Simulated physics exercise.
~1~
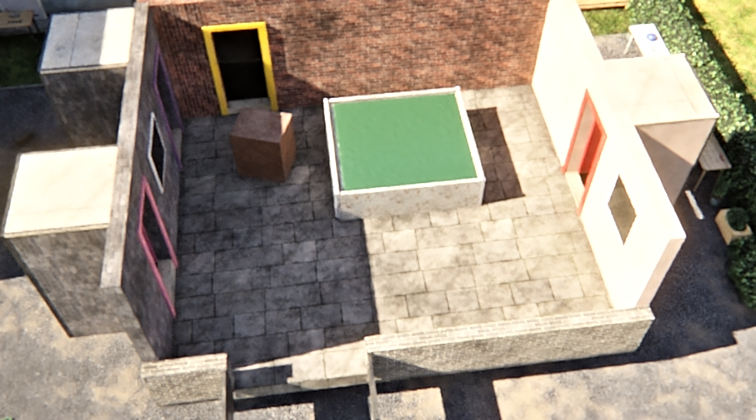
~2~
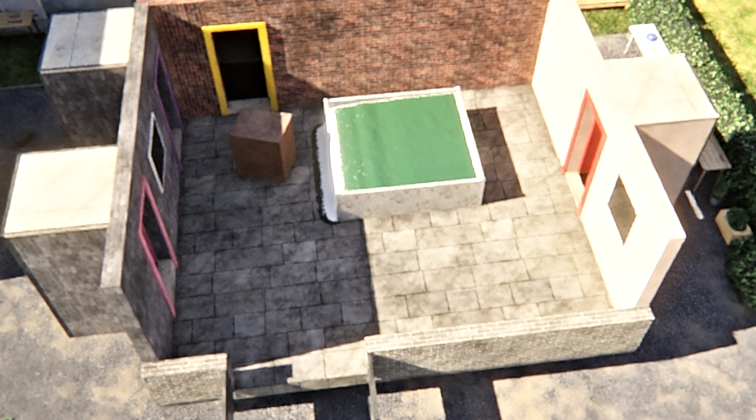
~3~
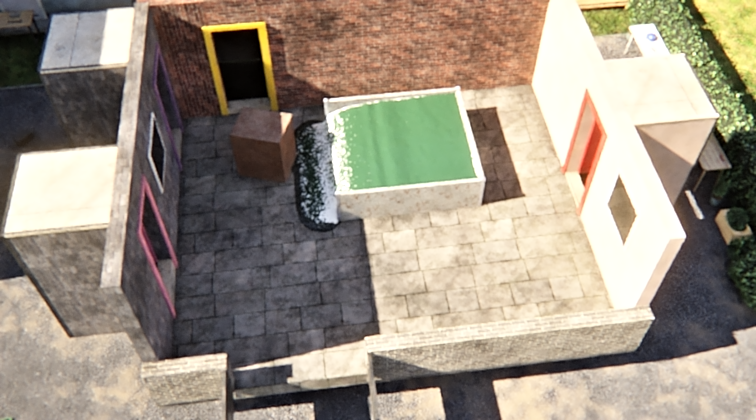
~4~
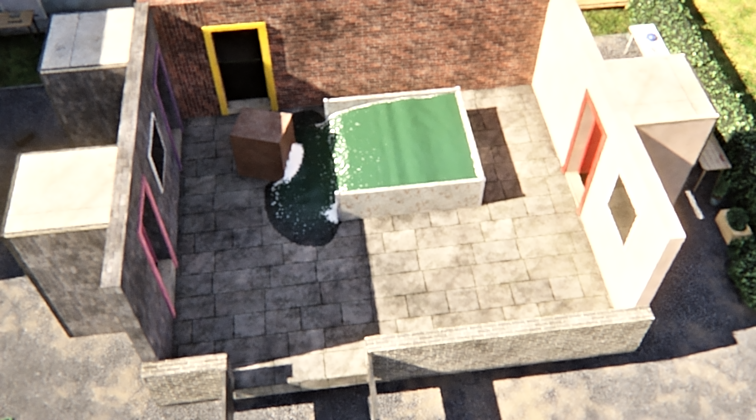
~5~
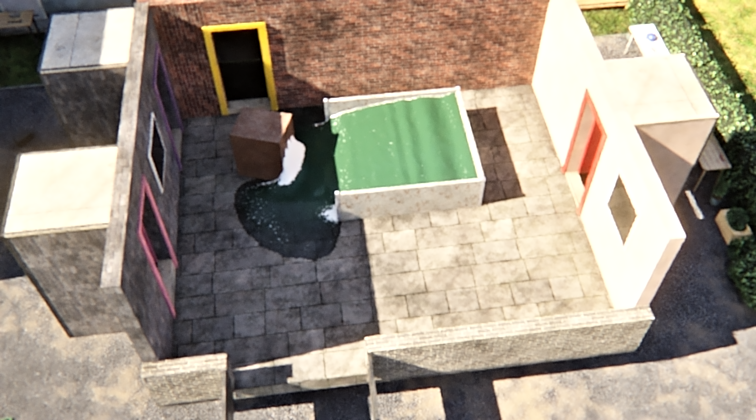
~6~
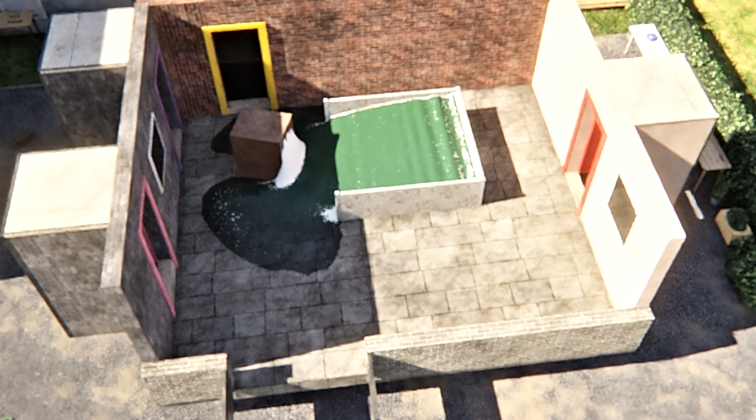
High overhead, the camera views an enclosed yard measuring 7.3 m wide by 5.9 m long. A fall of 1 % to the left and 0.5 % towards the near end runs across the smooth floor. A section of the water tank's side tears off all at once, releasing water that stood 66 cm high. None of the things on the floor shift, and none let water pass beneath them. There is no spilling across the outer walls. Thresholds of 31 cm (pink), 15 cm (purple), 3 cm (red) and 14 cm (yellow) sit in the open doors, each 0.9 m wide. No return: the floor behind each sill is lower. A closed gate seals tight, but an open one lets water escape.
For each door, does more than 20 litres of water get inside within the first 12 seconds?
In the end pink door: Beneath the limit; purple door: Above the limit; red door: Beneath the limit; yellow door: Above the limit.
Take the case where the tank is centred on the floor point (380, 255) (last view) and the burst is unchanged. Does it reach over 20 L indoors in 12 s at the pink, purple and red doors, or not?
Well, against that limit, at pink it's too much, at purple it's too much, and at red it's too much.
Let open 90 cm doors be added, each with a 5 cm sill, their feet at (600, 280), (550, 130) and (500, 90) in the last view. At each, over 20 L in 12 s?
Well, the first is on the high side, the second is on the low side, and the third is on the low side.
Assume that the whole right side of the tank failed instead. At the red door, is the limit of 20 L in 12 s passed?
So, red door: Out of bounds.
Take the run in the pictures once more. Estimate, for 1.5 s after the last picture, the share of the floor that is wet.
Close to 40 in a hundred parts are wet.
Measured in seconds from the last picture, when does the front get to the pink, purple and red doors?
Pink = 0.6 s, purple = 0.2 s, red = 7.5 s.
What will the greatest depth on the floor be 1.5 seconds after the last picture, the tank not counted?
Roughly 50 cm.
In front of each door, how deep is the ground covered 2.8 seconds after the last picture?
Door by door in cm, pink shows 22, purple shows 25, red shows 0, yellow shows 22.
Then, 0.7 s after the last picture water covers 30 % of the floor and is deepest (49 cm) near (302, 164); pink door 10 cm at the sill, 0 L in, purple door 13 cm at the sill, 1 L in, red door not reached, yellow door 22 cm at the sill, 2 L in.
Then, 1.5 s after the last picture water covers 40 % of the floor and is deepest (50 cm) near (171, 383); pink door 28 cm at the sill, 0 L in, purple door 30 cm at the sill, 17 L in, red door not reached, yellow door 25 cm at the sill, 52 L in.
Then, 2.8 s after the last picture water covers 50 % of the floor and is deepest (37 cm) near (172, 373); pink door 22 cm at the sill, 0 L in, purple door 25 cm at the sill, 96 L in, red door not reached, yellow door 22 cm at the sill, 97 L in.
Then, 6.3 s after the last picture water covers 80 % of the floor and is deepest (17 cm) near (176, 287); pink door 17 cm at the sill, 0 L in, purple door 13 cm at the sill, 139 L in, red door not reached, yellow door 9 cm at the sill, 120 L in.
Then, 11.3 s after the last picture water covers 95 % of the floor and is deepest (13 cm) near (171, 383); pink door 8 cm at the sill, 0 L in, purple door 9 cm at the sill, 139 L in, red door 4 cm at the sill, 2 L in, yellow door 9 cm at the sill, 120 L in.
